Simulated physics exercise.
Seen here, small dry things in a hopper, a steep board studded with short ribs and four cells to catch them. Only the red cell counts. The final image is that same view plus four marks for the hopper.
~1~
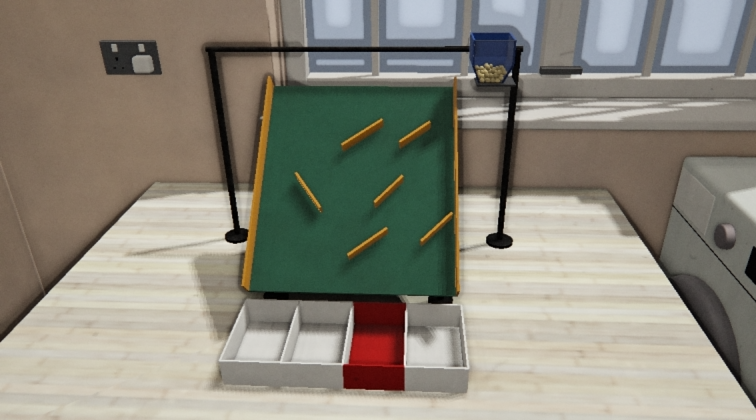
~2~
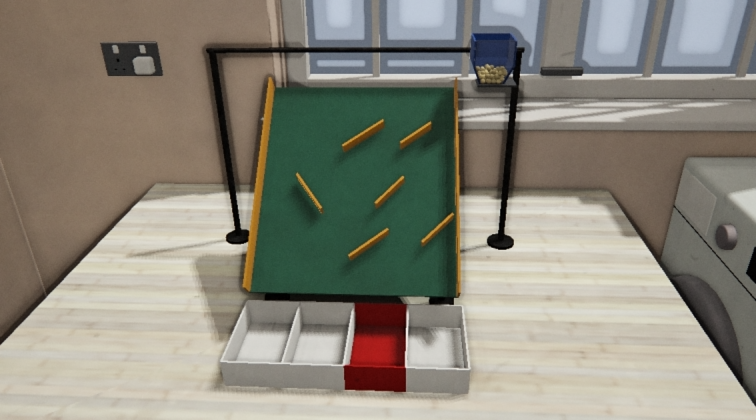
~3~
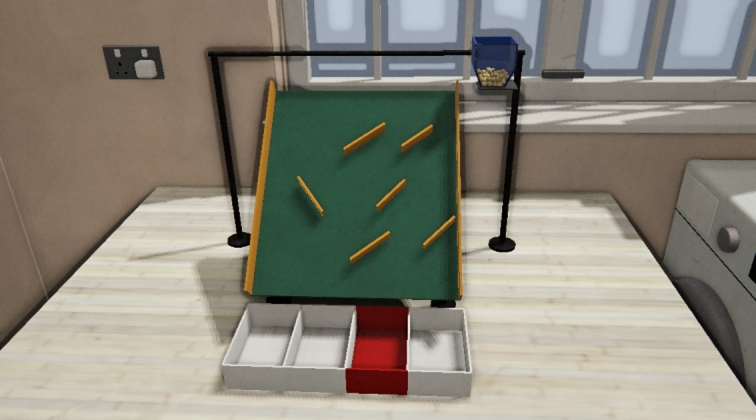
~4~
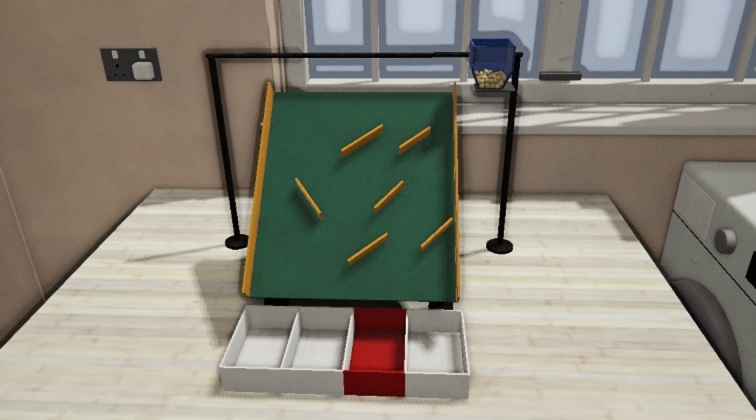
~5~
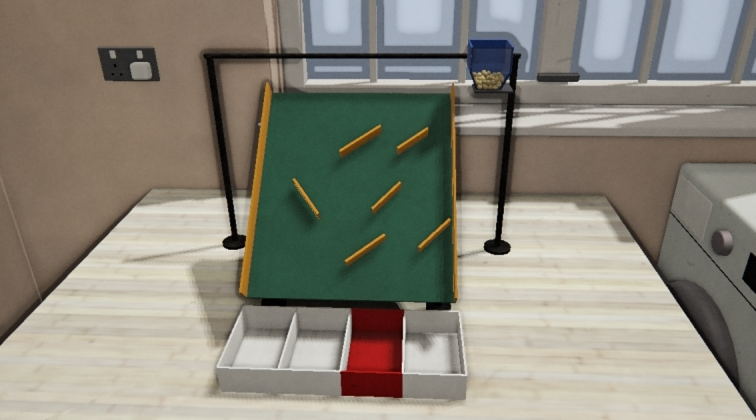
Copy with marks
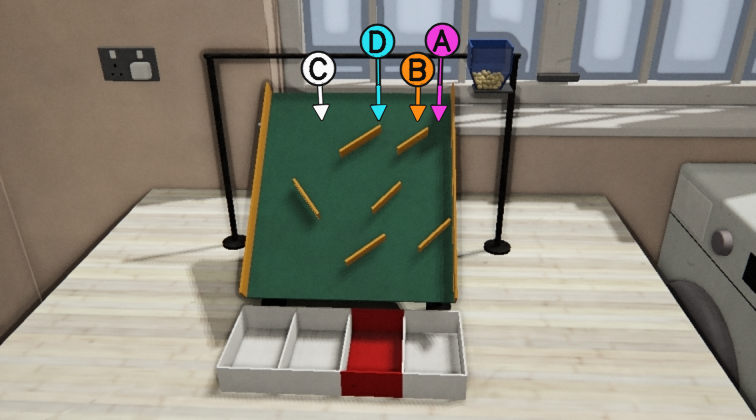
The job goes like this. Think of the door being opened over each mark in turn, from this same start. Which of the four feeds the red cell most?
A is best.
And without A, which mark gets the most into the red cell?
B it is.
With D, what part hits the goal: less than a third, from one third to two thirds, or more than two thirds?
Mark D gives less than a third.
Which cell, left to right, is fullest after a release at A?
The third from the left.
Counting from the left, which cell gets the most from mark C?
The second from the left.
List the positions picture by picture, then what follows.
In the first picture, hopper at (490, 71), soya beans, door shut.
In the second picture, ribs (343, 146) to (383, 120), (401, 143) to (431, 122).
In the third picture, ribs (298, 177) to (322, 211), (377, 206) to (405, 180).
In the fourth picture, ribs (348, 261) to (387, 234), (422, 246) to (452, 218).
In the fifth picture, red cell at (372, 383), number 3 of 4 from the left.
On the marked copy, mark A meets the board at (438, 115); mark B meets the board at (417, 115); mark C meets the board at (321, 114); mark D meets the board at (378, 114).
With A, about two thirds in the red cell, about a quarter in other cells, a small part held on the board.
With B, about a quarter in the red cell, most in other cells.
With C, a stray few in the red cell, nearly all in other cells.
With D, none in the red cell, all in other cells.
